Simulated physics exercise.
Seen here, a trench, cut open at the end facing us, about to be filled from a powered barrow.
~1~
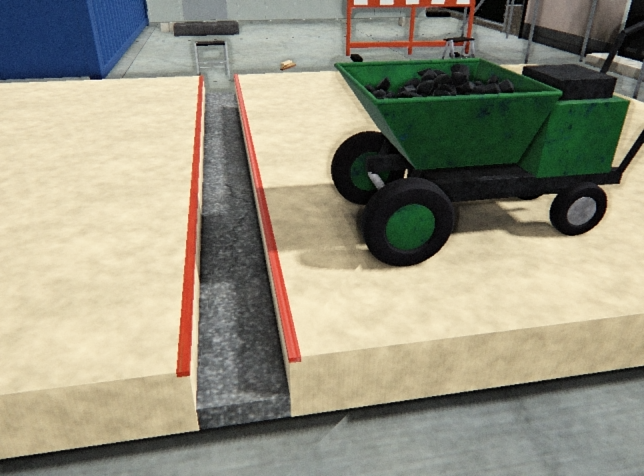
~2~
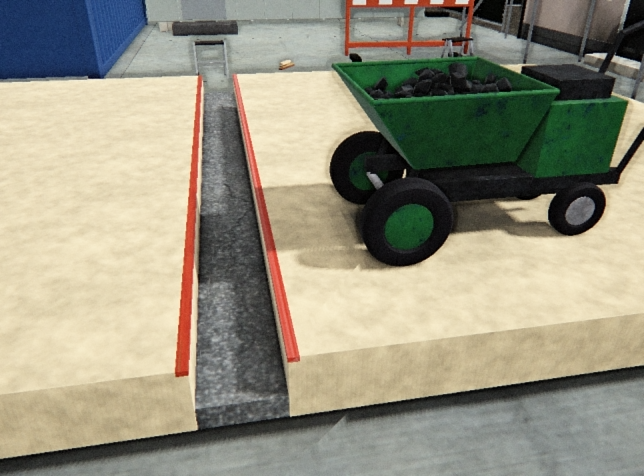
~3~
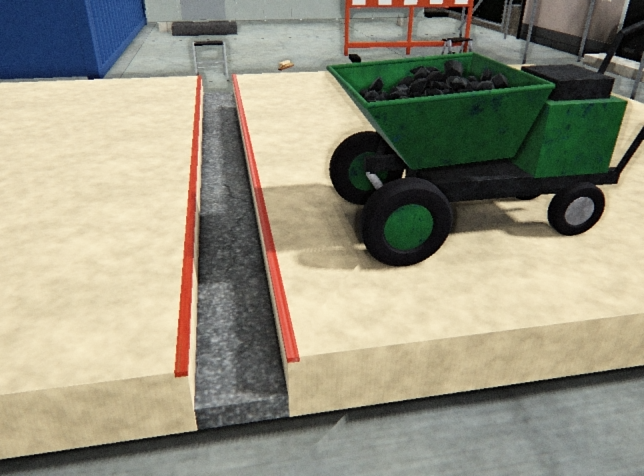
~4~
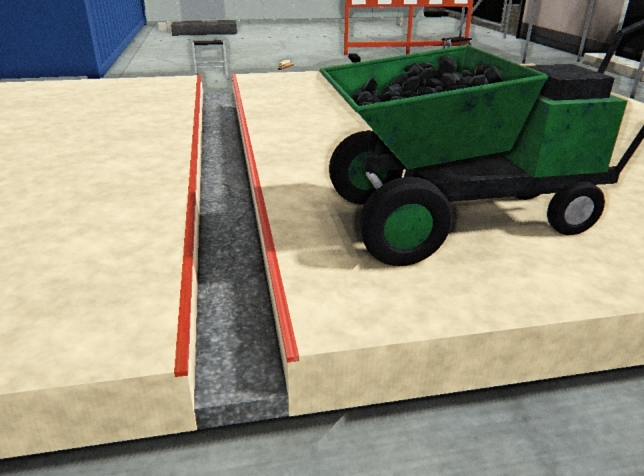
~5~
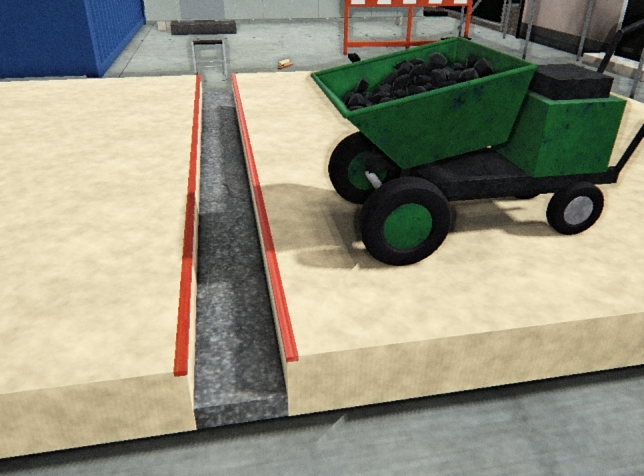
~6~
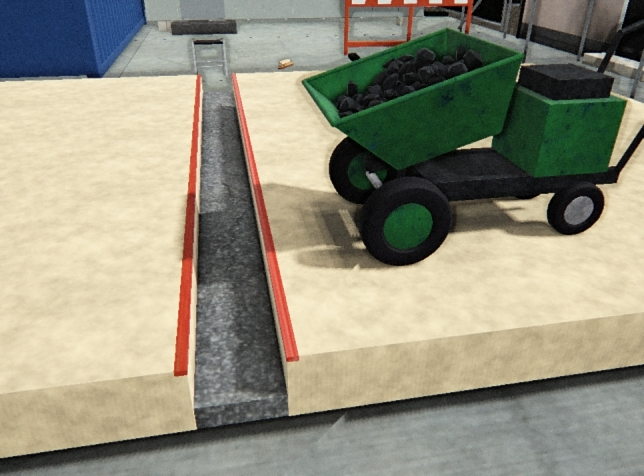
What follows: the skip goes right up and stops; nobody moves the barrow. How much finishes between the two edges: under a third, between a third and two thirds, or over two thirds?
The trench takes over two thirds.
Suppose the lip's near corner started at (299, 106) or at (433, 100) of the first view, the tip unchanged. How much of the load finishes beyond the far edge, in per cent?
First some 60, then 0 per cent.
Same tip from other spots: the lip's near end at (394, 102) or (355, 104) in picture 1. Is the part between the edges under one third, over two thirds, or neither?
In turn: Over two thirds; over two thirds.
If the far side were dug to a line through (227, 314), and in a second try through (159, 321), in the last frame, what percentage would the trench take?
First some 60, then 100 per cent.
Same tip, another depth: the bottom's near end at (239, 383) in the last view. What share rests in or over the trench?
Roughly 80 in a hundred.
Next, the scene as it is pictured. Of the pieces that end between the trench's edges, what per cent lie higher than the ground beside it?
Some 15 per cent.
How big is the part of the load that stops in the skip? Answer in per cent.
Near 0 %.
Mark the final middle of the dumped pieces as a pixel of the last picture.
Roughly at (232, 257).
Just after the last frame, skip tipped steeply; every one in the skip.
A moment on, skip tipped right over; the larger part in the skip; about a tenth in or heaped over the trench; just a few falling.
Further on, skip tipped right over; roughly a quarter in the skip; the larger part in or heaped over the trench; just a few beyond it.
When it is over, skip tipped right over; just a few in the skip; just a few short of the trench; almost all in or heaped over the trench; about a tenth beyond it.
